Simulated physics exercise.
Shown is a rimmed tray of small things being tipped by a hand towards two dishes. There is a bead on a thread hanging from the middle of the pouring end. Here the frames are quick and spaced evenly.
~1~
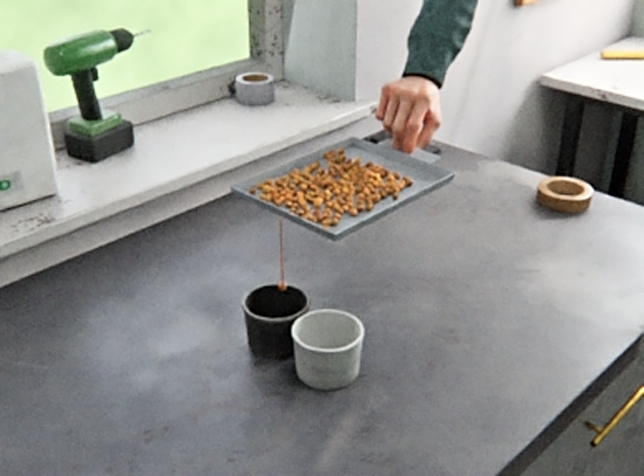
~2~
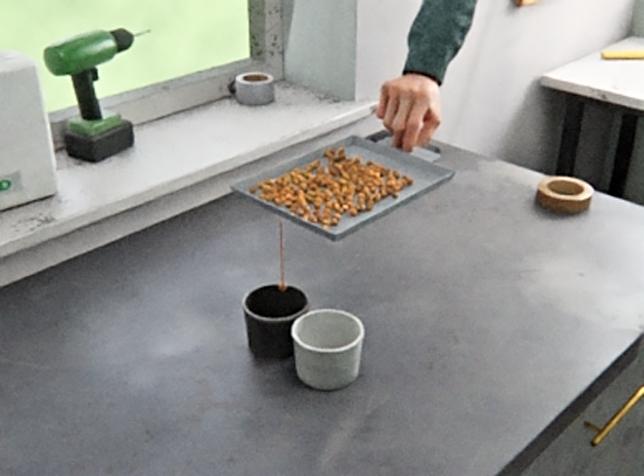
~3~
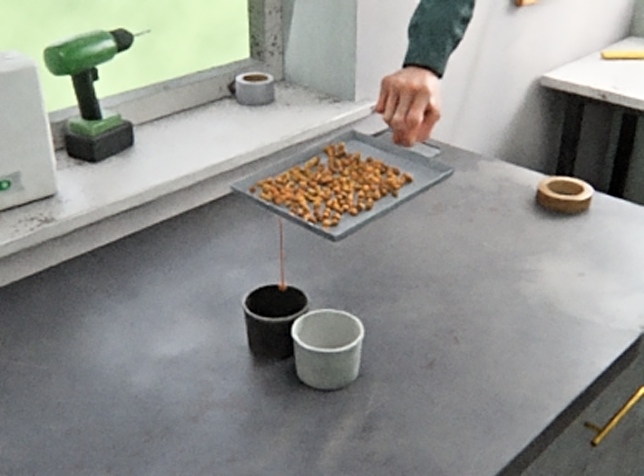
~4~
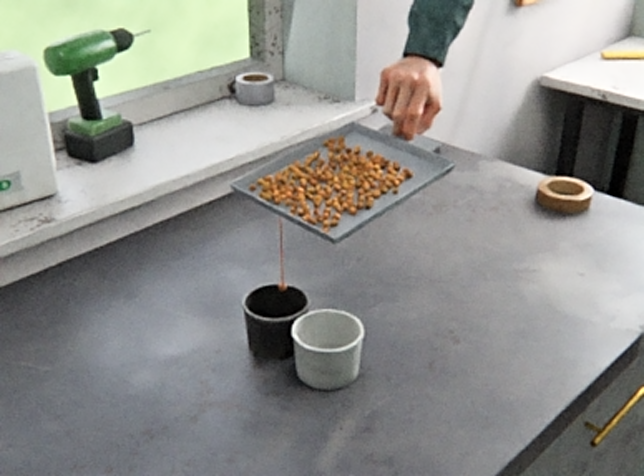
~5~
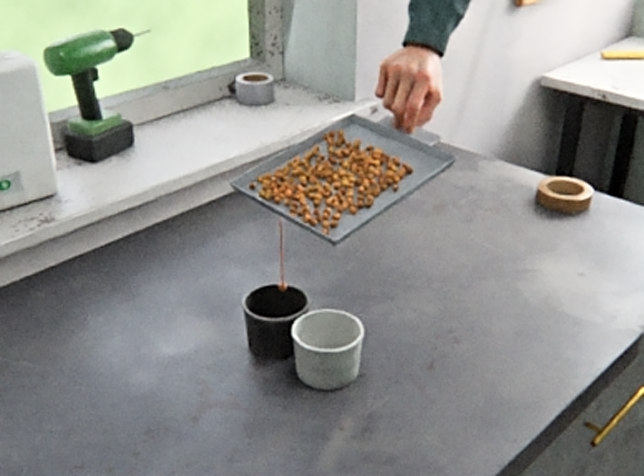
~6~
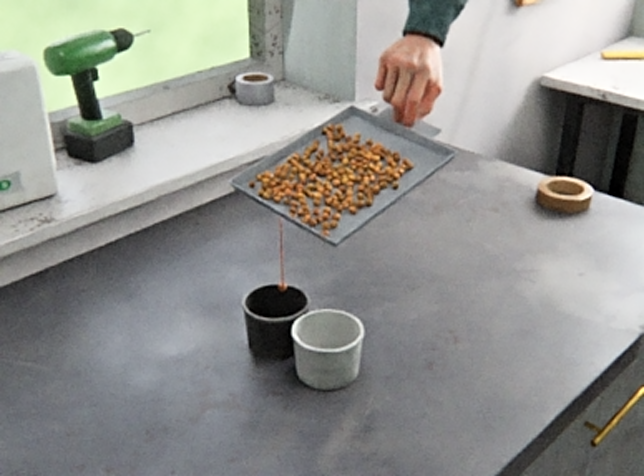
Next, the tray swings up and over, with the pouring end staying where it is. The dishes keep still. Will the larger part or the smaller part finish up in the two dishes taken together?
The larger part does.
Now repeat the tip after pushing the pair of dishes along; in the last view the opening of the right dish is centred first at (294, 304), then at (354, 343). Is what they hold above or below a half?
Well, it comes to a lesser portion at first and a greater portion after that.
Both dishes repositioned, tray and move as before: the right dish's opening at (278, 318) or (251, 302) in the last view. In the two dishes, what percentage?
Roughly 30 % and 10 %.
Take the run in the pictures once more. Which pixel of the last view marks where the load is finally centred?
Close to (322, 362) in the last view.
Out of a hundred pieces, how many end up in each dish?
Left dish about 0 per cent, right dish about 70 per cent.
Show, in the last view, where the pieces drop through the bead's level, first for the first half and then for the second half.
At (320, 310) for the first part, then at (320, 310) for the others.
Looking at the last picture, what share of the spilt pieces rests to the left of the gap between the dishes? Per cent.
It amounts to some 90 percent.
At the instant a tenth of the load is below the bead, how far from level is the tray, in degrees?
Angle: Close to 90°.
Just after the last frame, tray tipped steeply; almost all on the tray; just a few in the right dish; just a few in the air.
A moment on, tray tipped right over; roughly a quarter on the tray; roughly a third in the right dish; just a few in the left dish; about a tenth outside both; roughly a third in the air.
Further on, tray tipped past a quarter turn; the larger part in the right dish; about a tenth in the left dish; roughly a quarter outside both; just a few in the air.
When it is over, tray tipped past a quarter turn; the larger part in the right dish; about a tenth in the left dish; roughly a quarter outside both; just a few in the air.
